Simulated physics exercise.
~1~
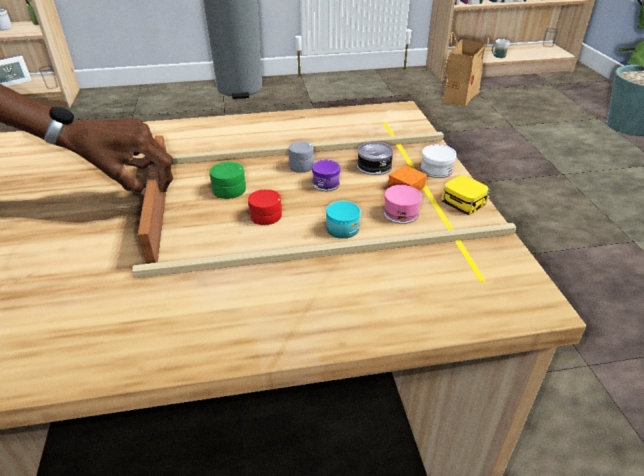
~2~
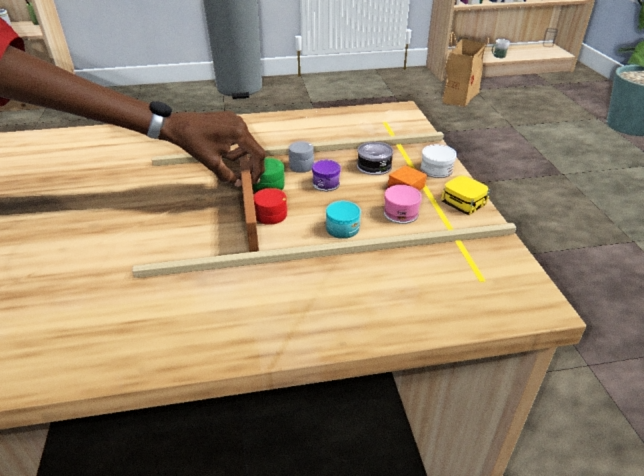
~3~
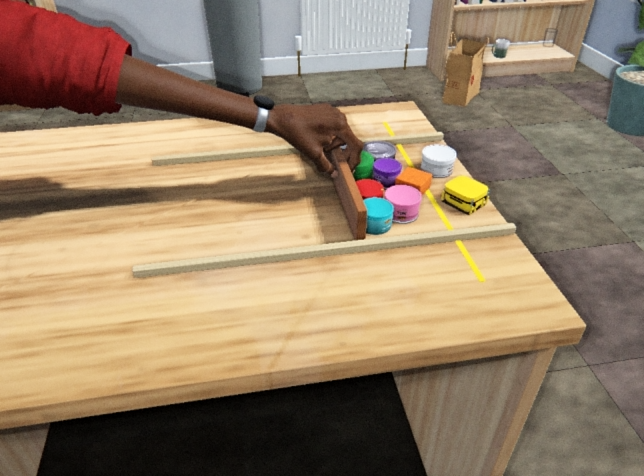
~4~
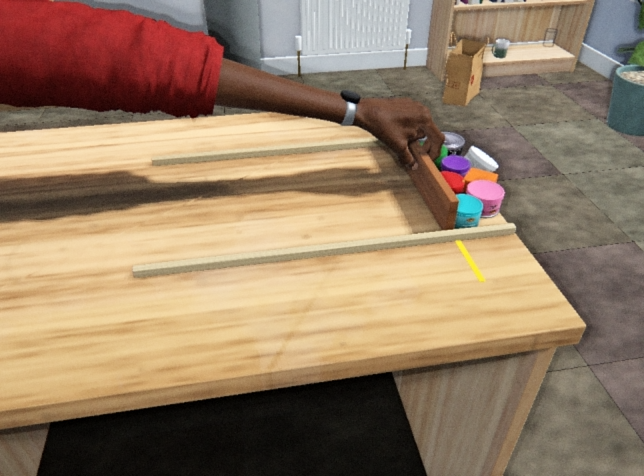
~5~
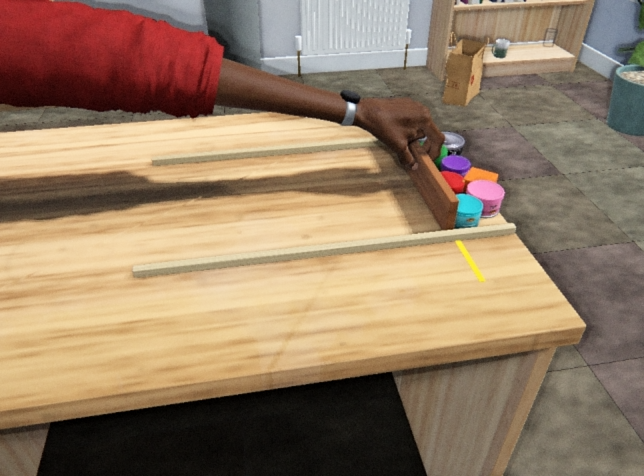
To begin with, a hand holds a wooden board upright at the left of a loose group of small colourful tubs and lids on a table, with a yellow case and a white pot near the tape line at the right. The hand pushes the board rightward, meeting the green and red lids first. It sweeps on, bunching the blue, purple, pink and orange pieces together. The cluster crosses the tape towards the table's edge, and the yellow case disappears from view. Finally the white pot is gone too, while the board stops behind the remaining crowded pieces.
